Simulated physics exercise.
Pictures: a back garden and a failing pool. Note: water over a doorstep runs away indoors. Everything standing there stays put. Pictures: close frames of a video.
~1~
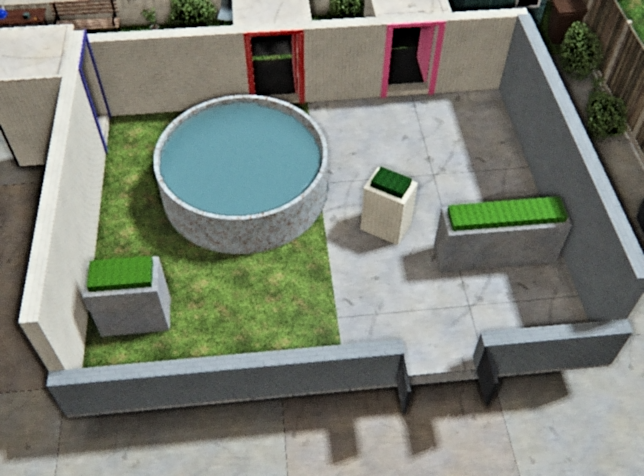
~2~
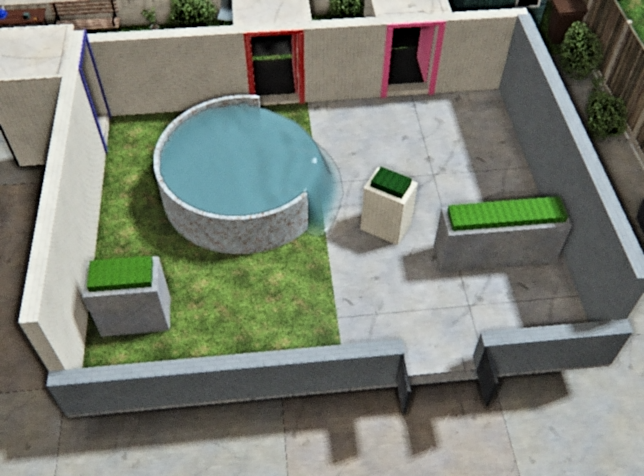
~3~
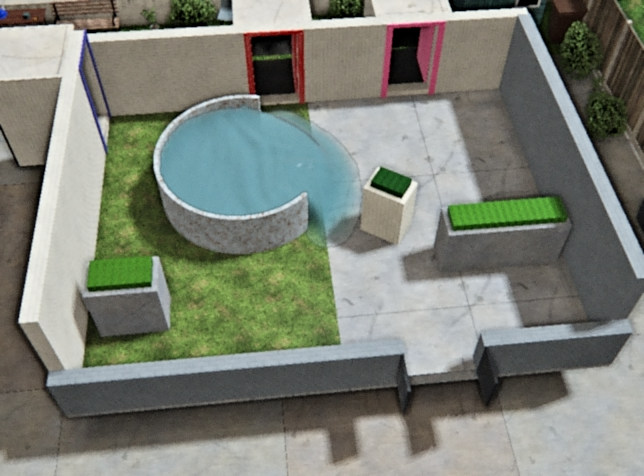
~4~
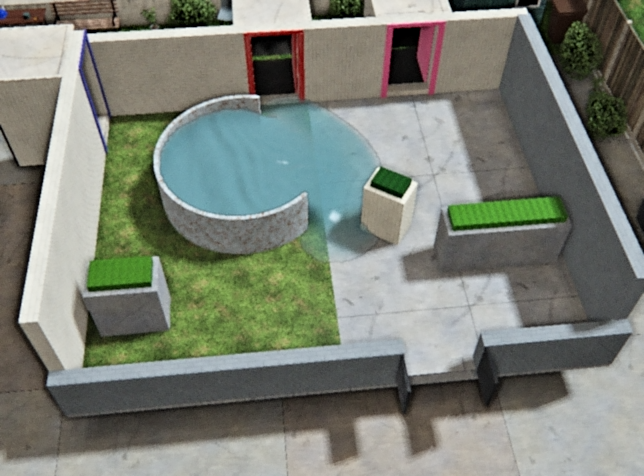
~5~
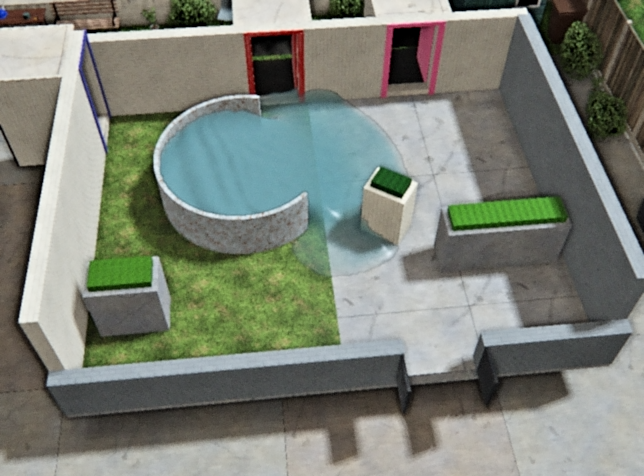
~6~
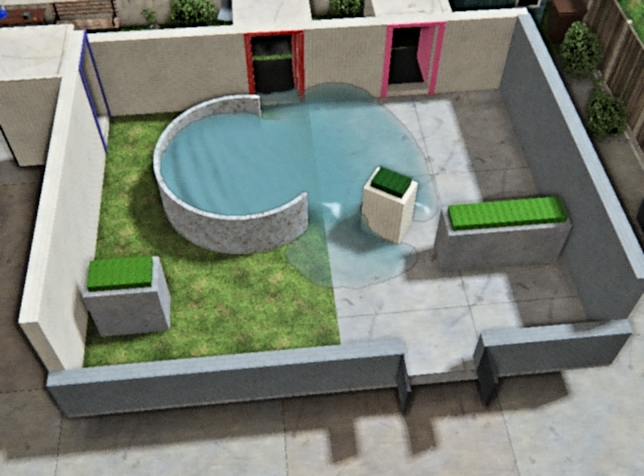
In this clip, a round stone-walled pool stands full in a walled garden, then its right side opens and water pours out, spreading rightward across the grass and paving and around a cream block topped with green.
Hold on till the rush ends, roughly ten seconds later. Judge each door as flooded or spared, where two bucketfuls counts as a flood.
The pink door is flooded, the red door is flooded, the blue door is spared.
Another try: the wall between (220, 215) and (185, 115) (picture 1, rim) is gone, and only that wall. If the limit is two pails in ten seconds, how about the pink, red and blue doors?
I reckon the pink door will stay beneath the mark, the red door will get past the mark, and the blue door will get past the mark.
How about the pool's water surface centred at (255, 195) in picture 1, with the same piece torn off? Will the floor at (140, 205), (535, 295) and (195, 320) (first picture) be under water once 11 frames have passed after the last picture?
I'd say still dry for the first, swamped for the second and still dry for the third.
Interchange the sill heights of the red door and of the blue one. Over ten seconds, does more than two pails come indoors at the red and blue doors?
The red door door overshoots the limit, and the blue door door overshoots the limit.
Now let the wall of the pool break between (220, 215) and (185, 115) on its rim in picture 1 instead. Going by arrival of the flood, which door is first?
My answer is the blue one.
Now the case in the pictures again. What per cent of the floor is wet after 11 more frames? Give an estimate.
About 60 in a hundred.
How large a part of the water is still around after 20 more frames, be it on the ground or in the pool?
Near 94 in a hundred.
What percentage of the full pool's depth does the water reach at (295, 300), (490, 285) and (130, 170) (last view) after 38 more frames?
Around 6, 4 and 0 percent, in that order.
A moment on, water covers 55 % of the floor; the pink door under two buckets in, the red door far over two buckets in, the blue door not reached.
Next, water covers 60 % of the floor; the pink door over two buckets in, the red door far over two buckets in, the blue door not reached.
Then, water covers 70 % of the floor; the pink door far over two buckets in, the red door far over two buckets in, the blue door not reached.
Later, water covers 80 % of the floor; the pink door far over two buckets in, the red door far over two buckets in, the blue door not reached.
In the end, water covers 100 % of the floor; the pink door far over two buckets in, the red door far over two buckets in, the blue door wet at the sill, nothing in.
